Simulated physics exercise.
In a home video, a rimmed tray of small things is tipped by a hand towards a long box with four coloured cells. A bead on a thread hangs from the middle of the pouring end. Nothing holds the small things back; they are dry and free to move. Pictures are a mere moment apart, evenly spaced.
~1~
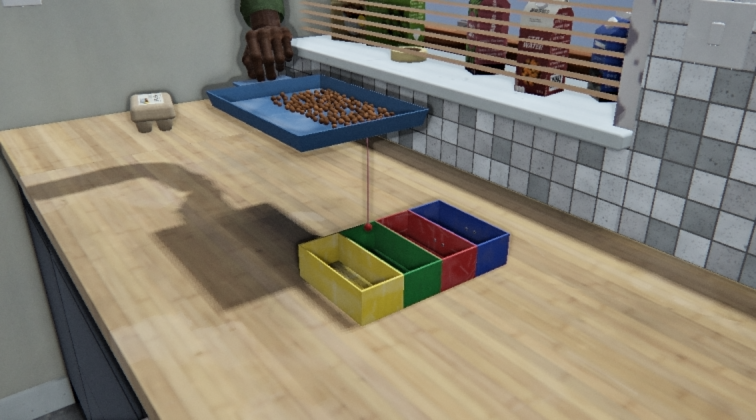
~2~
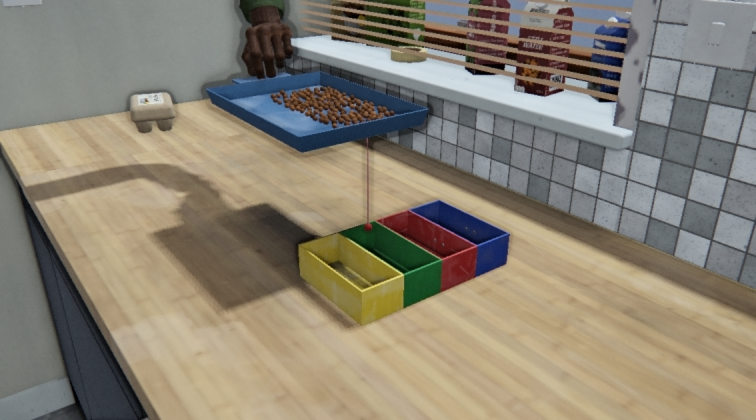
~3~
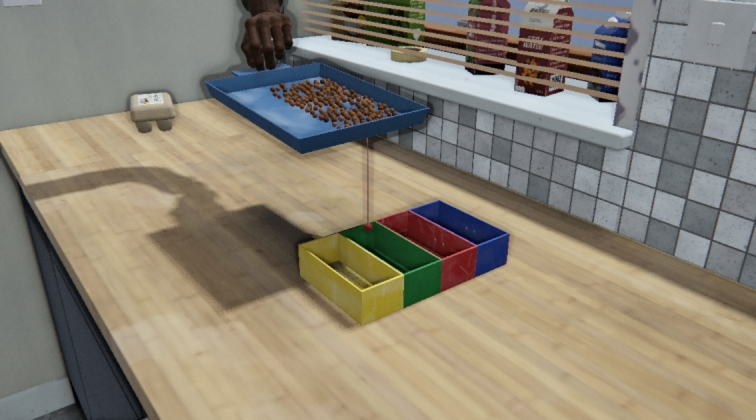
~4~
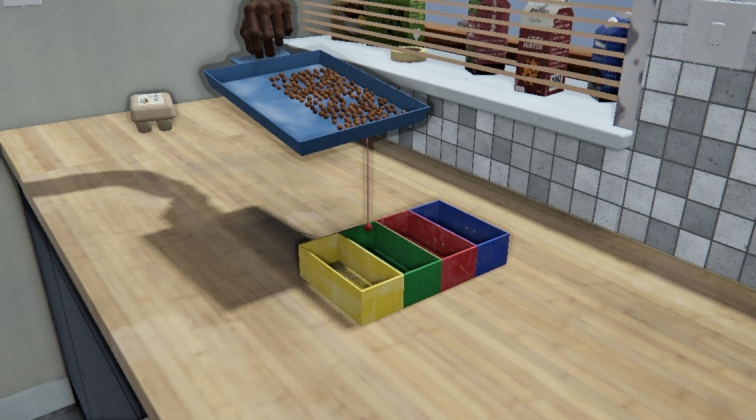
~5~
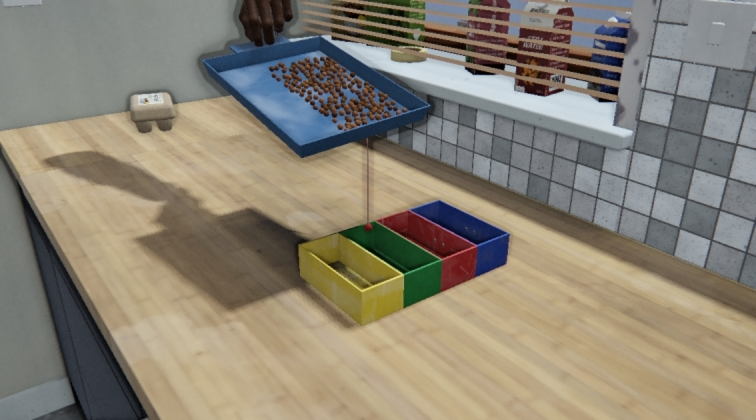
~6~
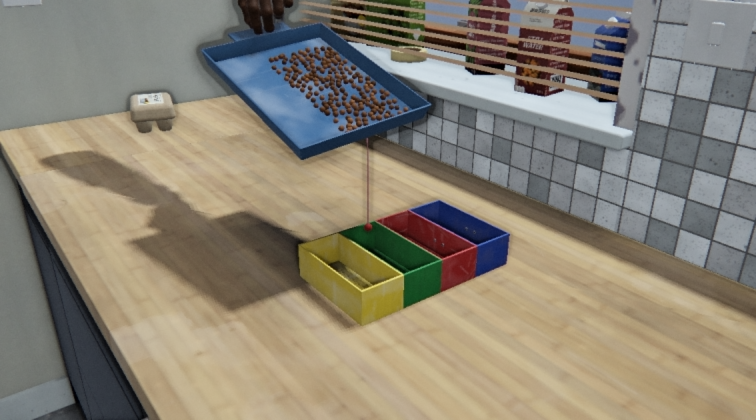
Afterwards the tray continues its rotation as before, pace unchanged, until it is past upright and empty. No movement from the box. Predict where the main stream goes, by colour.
I would say into the yellow one.
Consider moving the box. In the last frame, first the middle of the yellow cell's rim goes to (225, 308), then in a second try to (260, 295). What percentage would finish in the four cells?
Estimate: 100 % first, 100 % second.
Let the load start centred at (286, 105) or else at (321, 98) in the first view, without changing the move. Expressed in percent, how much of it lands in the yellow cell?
You'd see roughly 30 per cent first and roughly 30 per cent second.
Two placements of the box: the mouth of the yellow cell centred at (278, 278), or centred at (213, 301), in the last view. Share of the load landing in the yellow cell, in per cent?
First position: Some 10 %; second position: Some 0 %.
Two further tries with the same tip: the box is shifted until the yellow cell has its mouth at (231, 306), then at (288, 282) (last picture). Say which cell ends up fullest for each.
That red cell first, that green cell second.
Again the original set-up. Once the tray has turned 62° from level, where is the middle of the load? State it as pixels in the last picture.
I'd mark it close to (330, 144).
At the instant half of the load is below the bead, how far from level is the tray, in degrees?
It's turned some 100 degrees by then.
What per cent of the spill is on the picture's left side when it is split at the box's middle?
It comes to about 100 percent.
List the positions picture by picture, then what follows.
The first picture shows corners of the pouring end at (301, 134) and (423, 109), level; middle of the load at (338, 108), cereal balls; bead on its thread at (368, 227); yellow cell at (383, 297); green cell at (422, 281); red cell at (459, 266); blue cell at (492, 252).
The second picture shows corners of the pouring end at (301, 135) and (423, 109), level; middle of the load at (338, 107).
The third picture shows corners of the pouring end at (301, 136) and (423, 108), tipped barely, lowest at the left corner; middle of the load at (337, 102).
The fourth picture shows corners of the pouring end at (301, 139) and (424, 106), tipped a little, lowest at the left corner; middle of the load at (338, 96).
The fifth picture shows corners of the pouring end at (302, 142) and (424, 105), tipped a little, lowest at the left corner; middle of the load at (338, 90).
The sixth picture shows corners of the pouring end at (302, 145) and (425, 104), tipped clearly, lowest at the left corner; middle of the load at (339, 85), about two thirds on the move; yellow cell at (383, 297); green cell at (422, 281); red cell at (459, 266); blue cell at (492, 252).
Soon, tray tipped steeply; most on the tray; a stray few in the yellow cell; a small part falling or outside the box.
A while on, tray tipped right over; about a quarter on the tray; about a quarter in the yellow cell; a stray few in the green cell; about half falling or outside the box.
Towards the end, tray tipped past a quarter turn; about a third in the yellow cell; a stray few in the green cell; about two thirds falling or outside the box.
Finally, tray tipped past a quarter turn; about a third in the yellow cell; a stray few in the green cell; none in the red cell; none in the blue cell; about two thirds outside the box.
